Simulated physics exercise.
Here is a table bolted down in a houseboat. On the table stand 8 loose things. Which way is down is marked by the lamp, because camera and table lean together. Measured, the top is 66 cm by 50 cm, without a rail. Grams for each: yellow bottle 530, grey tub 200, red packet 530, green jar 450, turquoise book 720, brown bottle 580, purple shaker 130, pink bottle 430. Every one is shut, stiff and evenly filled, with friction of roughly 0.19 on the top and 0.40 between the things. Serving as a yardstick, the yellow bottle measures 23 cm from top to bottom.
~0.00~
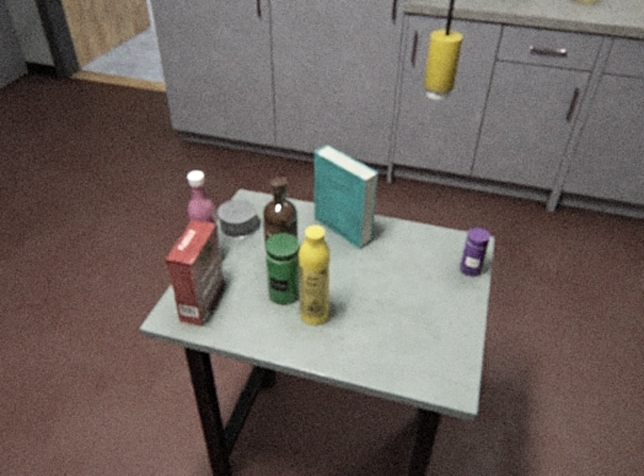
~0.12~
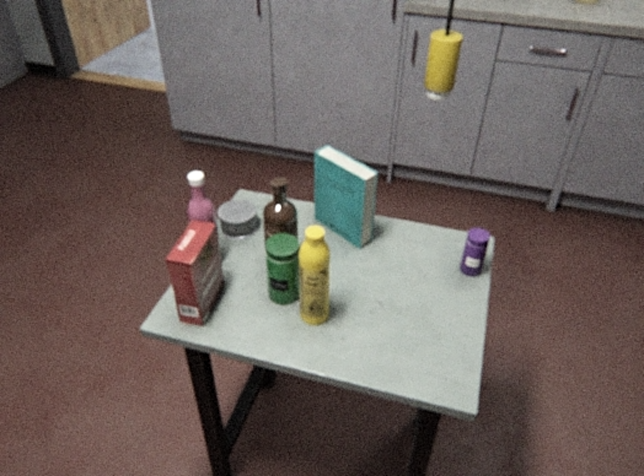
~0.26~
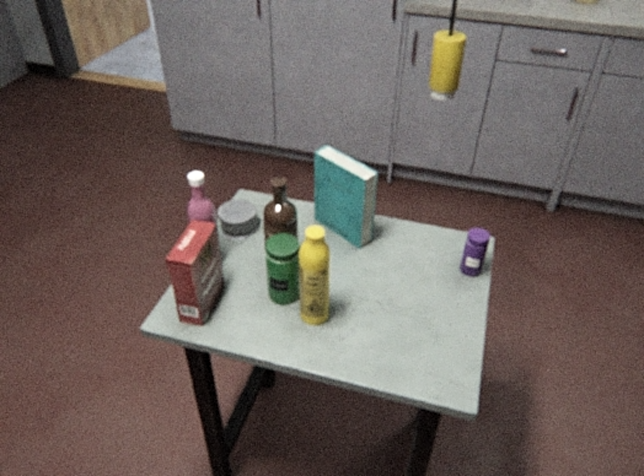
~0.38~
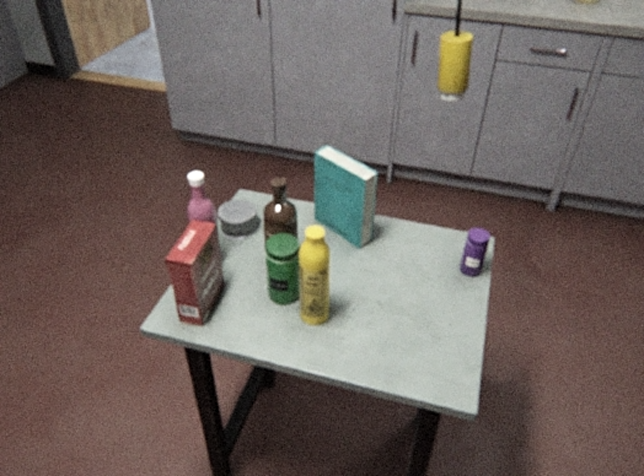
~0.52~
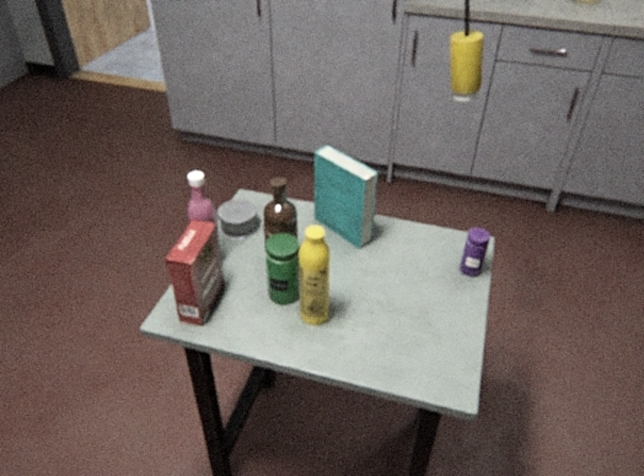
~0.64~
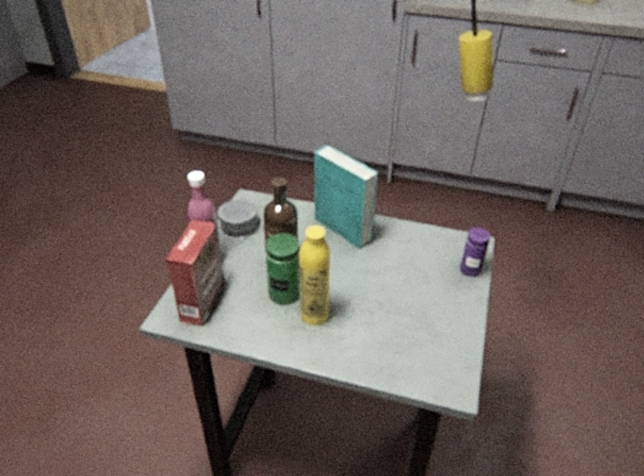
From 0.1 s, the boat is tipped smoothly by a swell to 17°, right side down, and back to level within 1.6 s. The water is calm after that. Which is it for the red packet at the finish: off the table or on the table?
It ends on the table.
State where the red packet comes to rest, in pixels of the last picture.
At pixel (339, 306) or so, give or take.
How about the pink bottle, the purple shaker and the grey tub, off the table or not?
Outcome: The pink bottle remains on its support; the purple shaker departs its support; the grey tub remains on its support.
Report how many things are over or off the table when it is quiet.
That makes 1.
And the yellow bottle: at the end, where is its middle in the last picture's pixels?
You'll see it about at (459, 307) in the last picture.
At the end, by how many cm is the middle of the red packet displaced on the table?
I'd put it at about 30 centimetres.
By 1.04 s, heel 16°, right side down; purple shaker now off the table; red packet 8 cm from its spot near (231, 281); turquoise book 7 cm from its spot.
By 1.24 s, heel 10°, right side down; red packet 17 cm from its spot near (274, 291); yellow bottle 16 cm from its spot; brown bottle 16 cm from its spot.
By 1.34 s, heel 7°, right side down; red packet 21 cm from its spot near (296, 296); pink bottle 20 cm from its spot; yellow bottle 20 cm from its spot.
By 1.54 s, heel 2°, right side down; red packet 28 cm from its spot near (331, 304); pink bottle 27 cm from its spot; yellow bottle 27 cm from its spot.
When it is over (2.2 s), off the table, purple shaker; not toppled but over 5 cm from the start, yellow bottle, grey tub, red packet, green jar, turquoise book, brown bottle and pink bottle. In the last view, red packet near (339, 306).
